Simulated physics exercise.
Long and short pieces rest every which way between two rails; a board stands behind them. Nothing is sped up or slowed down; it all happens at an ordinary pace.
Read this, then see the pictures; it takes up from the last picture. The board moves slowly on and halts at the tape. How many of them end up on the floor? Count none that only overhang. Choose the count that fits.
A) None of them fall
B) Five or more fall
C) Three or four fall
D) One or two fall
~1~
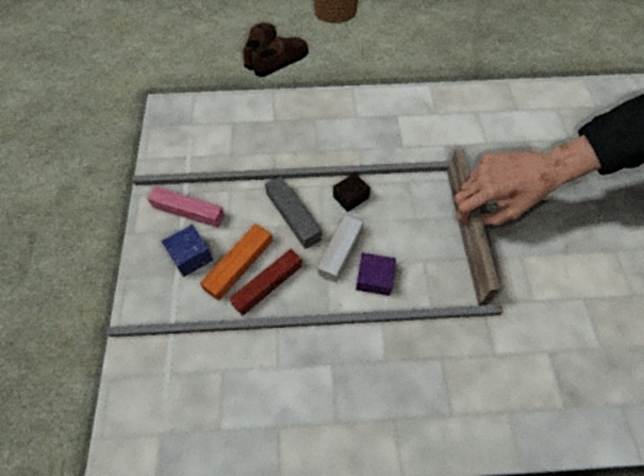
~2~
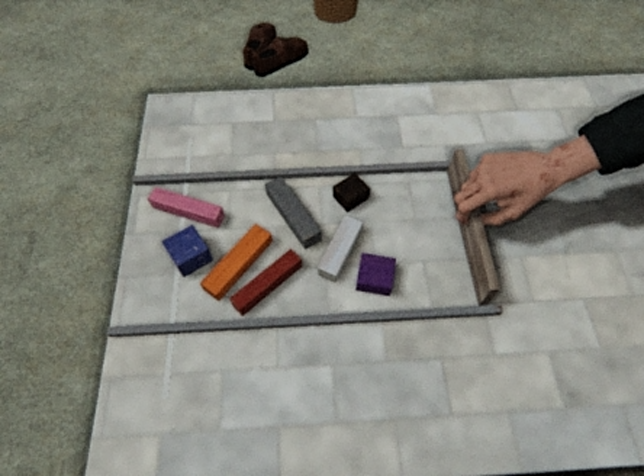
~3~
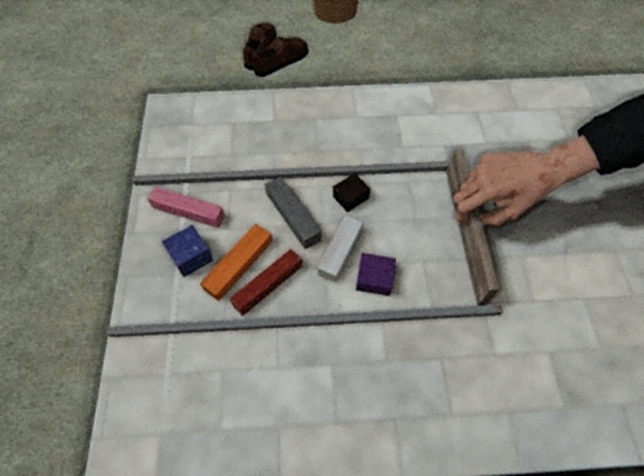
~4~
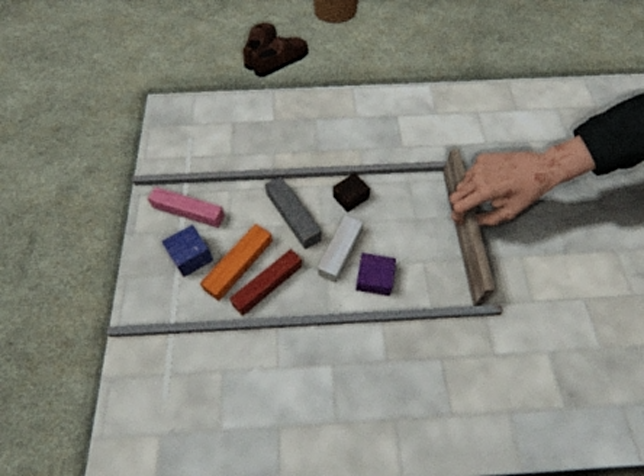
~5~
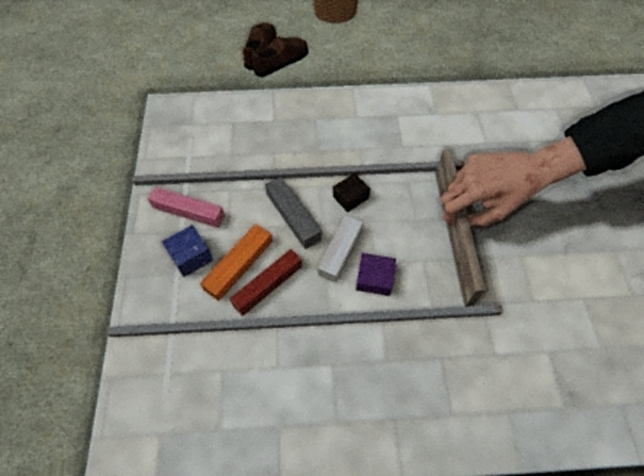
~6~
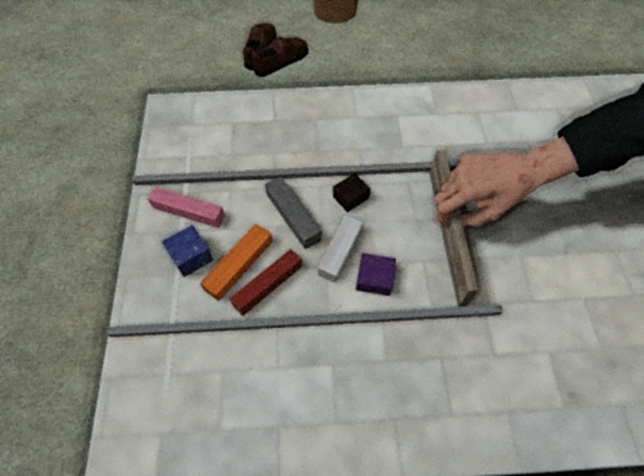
Option C: Three or four fall.
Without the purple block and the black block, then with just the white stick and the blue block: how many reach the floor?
Count: 2 (first case); 1 (second).
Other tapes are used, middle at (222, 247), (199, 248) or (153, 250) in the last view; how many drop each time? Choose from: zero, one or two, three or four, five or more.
Result per tape, as listed: Zero; one or two; five or over.
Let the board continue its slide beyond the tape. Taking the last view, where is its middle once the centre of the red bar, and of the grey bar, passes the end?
Middle: Roughly (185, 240); roughly (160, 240).
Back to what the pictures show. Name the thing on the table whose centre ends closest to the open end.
The grey bar.
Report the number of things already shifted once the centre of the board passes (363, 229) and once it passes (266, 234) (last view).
Tally: 3; 8.
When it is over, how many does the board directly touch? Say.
Contact count: 3.
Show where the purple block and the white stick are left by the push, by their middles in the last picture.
Listed as asked: First (155, 294), and then (148, 258).
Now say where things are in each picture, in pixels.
In the first picture, pink bar (187, 207); blue block (188, 251); orange stick (238, 261); board (470, 224); tape (180, 249).
In the second picture, blue block (188, 251); red bar (267, 282).
In the third picture, orange stick (238, 261); white stick (341, 248).
In the fourth picture, pink bar (187, 207); grey bar (293, 212).
In the fifth picture, blue block (188, 251); purple block (376, 274).
In the sixth picture, pink bar (187, 207); blue block (188, 251); orange stick (238, 261); board (451, 225); tape (180, 249).
Early on, none off yet; pink bar at rest near (187, 207); blue block at rest near (188, 251); orange stick at rest near (238, 261).
Finally, the number that fall off is three or four; lost, red bar, orange stick, blue block and pink bar.
